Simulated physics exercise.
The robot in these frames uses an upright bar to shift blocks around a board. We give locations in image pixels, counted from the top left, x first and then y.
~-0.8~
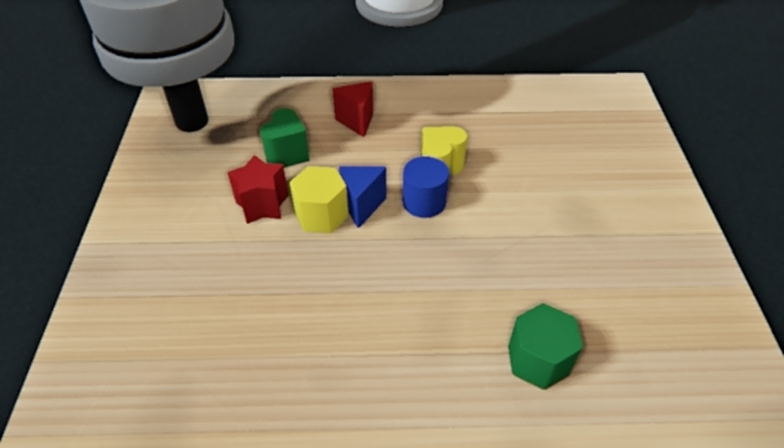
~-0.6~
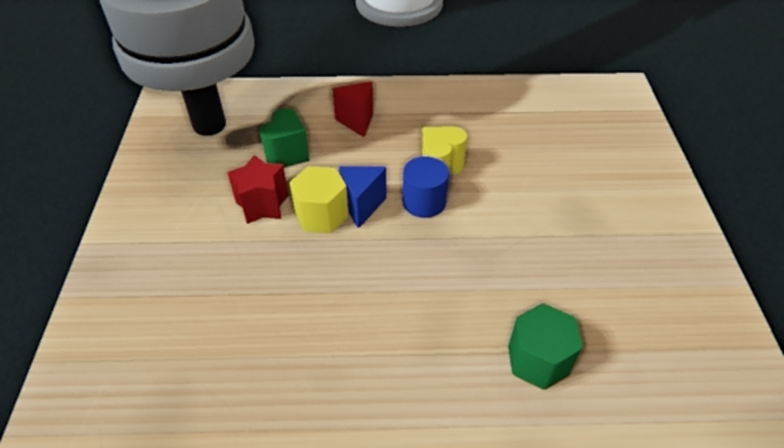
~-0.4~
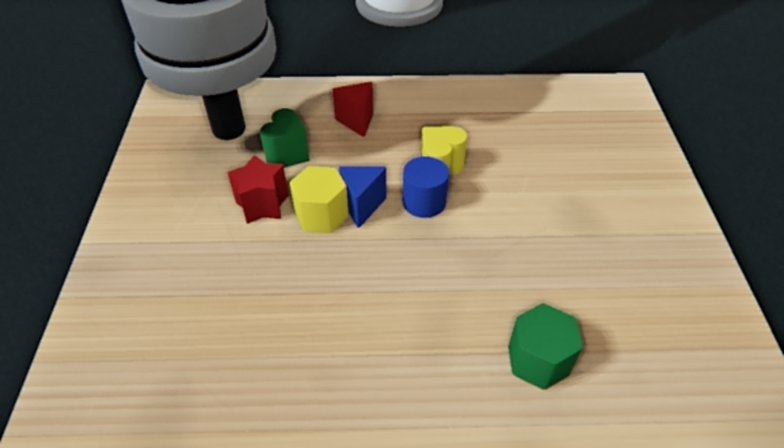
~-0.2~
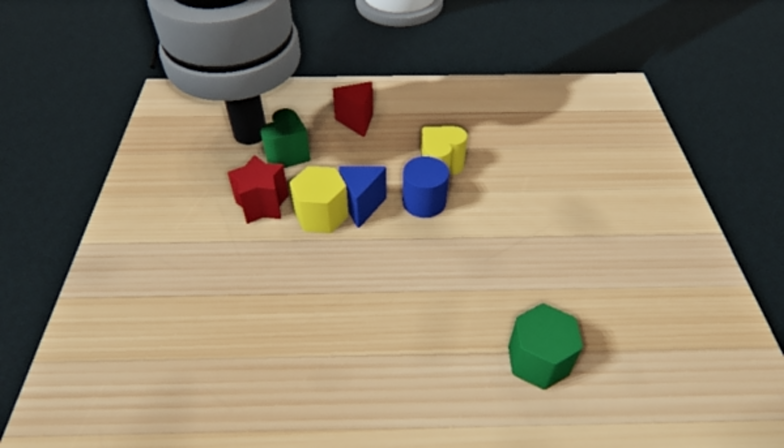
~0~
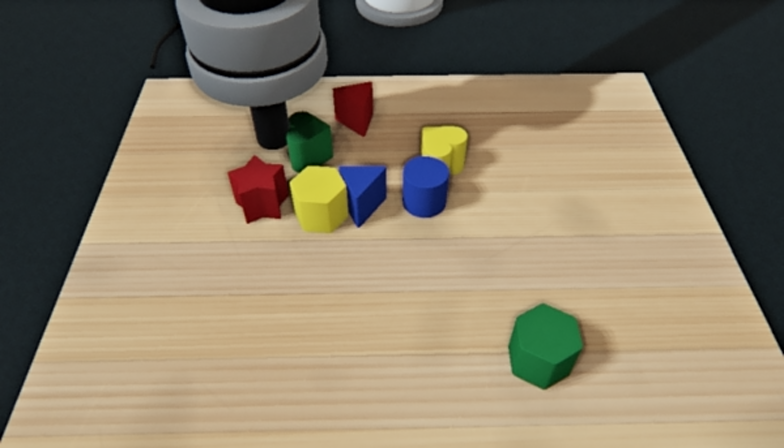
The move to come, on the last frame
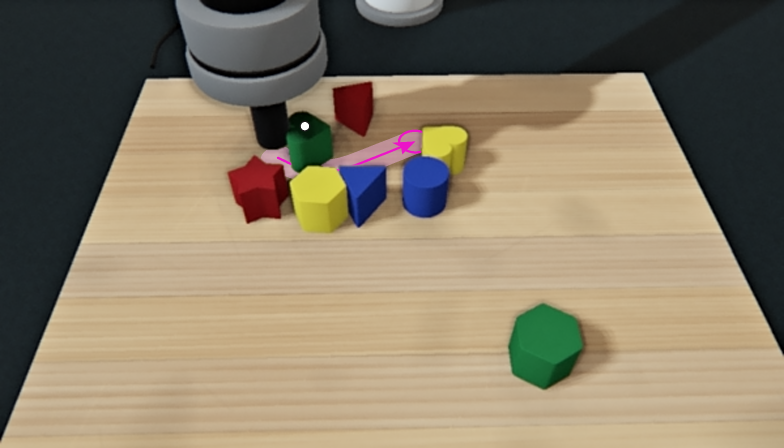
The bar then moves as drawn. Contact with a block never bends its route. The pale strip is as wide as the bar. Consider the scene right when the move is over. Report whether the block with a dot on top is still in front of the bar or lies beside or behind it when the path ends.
Still leading.
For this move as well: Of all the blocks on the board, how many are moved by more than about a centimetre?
By the end of the path, one block has moved more than about a centimetre.
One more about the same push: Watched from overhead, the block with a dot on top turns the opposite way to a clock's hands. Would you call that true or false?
True - the claim holds.
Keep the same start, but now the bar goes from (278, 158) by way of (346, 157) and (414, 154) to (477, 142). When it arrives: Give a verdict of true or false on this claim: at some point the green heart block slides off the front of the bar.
That claim is false.
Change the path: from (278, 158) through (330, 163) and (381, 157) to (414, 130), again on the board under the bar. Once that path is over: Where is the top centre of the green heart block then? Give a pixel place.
In the picture, it is at (439, 114).
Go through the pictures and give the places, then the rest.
In the first picture, lower end of the bar at (193, 123), tops of blocks, green heart block at (283, 124), yellow heart block at (443, 139).
In the second picture, bar at (210, 127), blocks as before.
In the third picture, bar at (229, 131), blocks as before.
In the fourth picture, bar at (251, 136), blocks as before.
In the fifth picture, bar at (275, 141), green heart block at (305, 126), yellow heart block at (443, 139).
The drawn path runs from (278, 158) over (323, 171) and (372, 159) to (415, 141); the dot is on the green heart block.
The first path, step by step. One third of the way, bar at (321, 154); green heart block at (350, 130), turned 30° anticlockwise.
Two thirds of the way, bar at (372, 141); green heart block at (399, 116), turned 30° anticlockwise.
At the end, bar at (416, 124); green heart block at (442, 99), turned 30° anticlockwise; yellow heart block not moved.
